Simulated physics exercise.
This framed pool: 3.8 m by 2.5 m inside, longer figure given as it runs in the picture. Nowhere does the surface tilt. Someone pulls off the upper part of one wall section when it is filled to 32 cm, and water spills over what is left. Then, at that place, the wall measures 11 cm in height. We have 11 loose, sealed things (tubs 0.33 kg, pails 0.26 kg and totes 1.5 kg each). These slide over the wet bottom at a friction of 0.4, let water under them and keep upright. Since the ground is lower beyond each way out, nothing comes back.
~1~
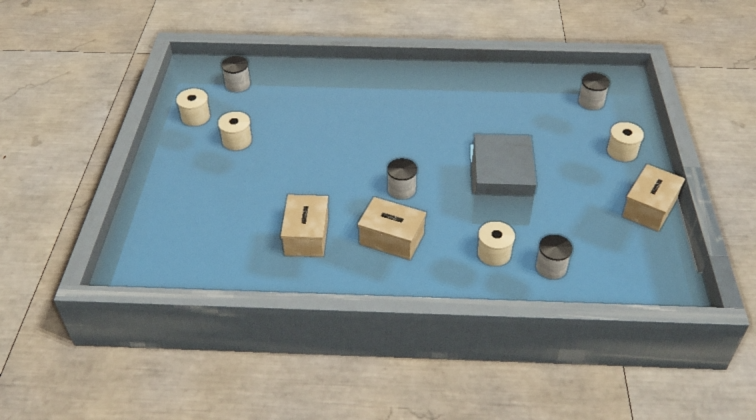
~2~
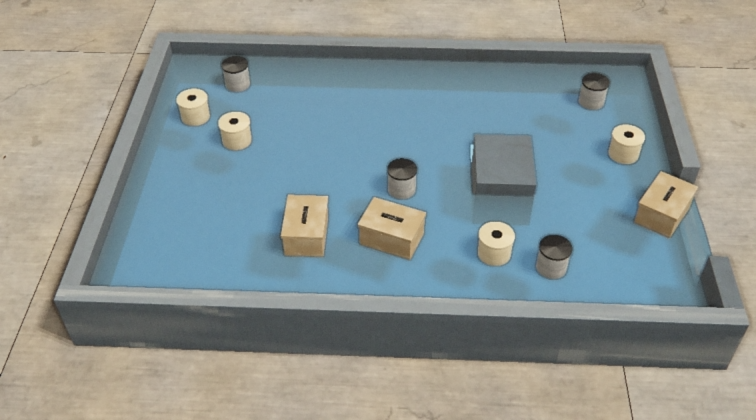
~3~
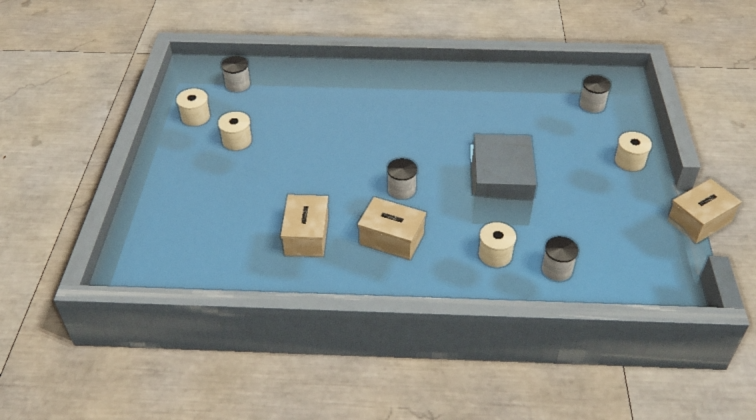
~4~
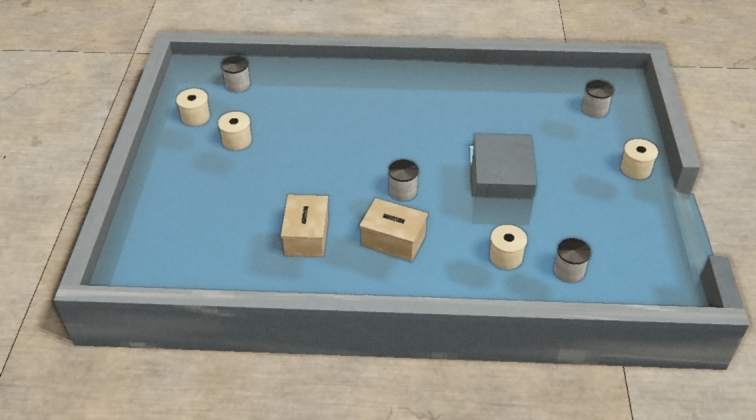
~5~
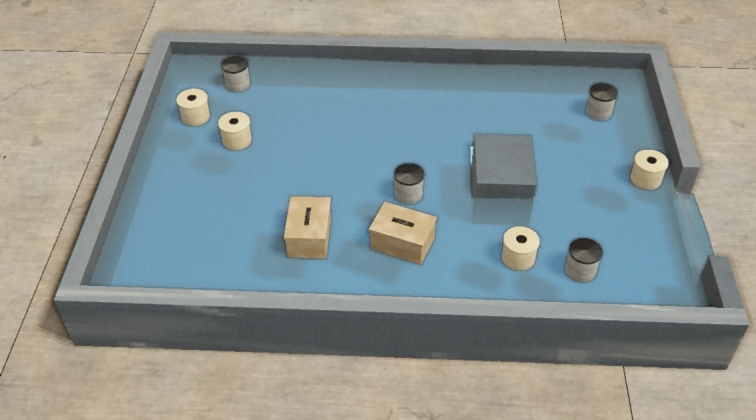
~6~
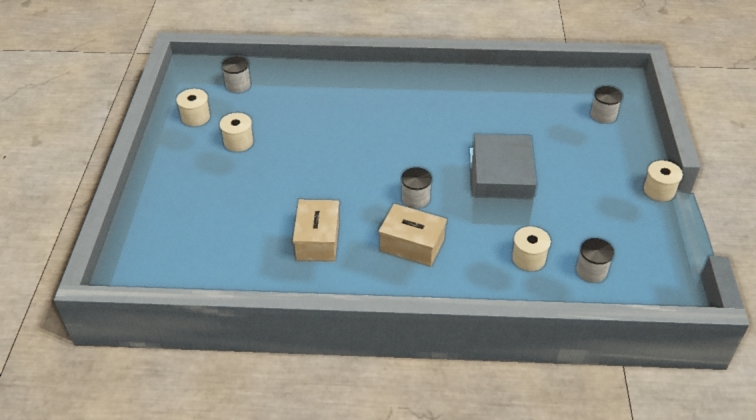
In a framed pool of blue water, a section of the right wall opens and a nearby wooden box moves out through the gap and out of view, while several floating tubs, pails and boxes drift slightly rightward.
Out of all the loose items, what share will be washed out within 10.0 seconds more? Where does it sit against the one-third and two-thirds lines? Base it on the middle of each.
I expect a middle share to get out.
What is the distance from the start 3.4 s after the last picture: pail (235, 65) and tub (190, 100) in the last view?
In turn: 10 cm, 5 cm.
Then, 0.8 s after the last picture 2 of 11 are out; 9 afloat.
Then, 3.4 s after the last picture 3 of 11 are out; 8 afloat.
Then, 6.0 s after the last picture 3 of 11 are out; 8 afloat.
Then, 10.0 s after the last picture 5 of 11 are out; 6 afloat.
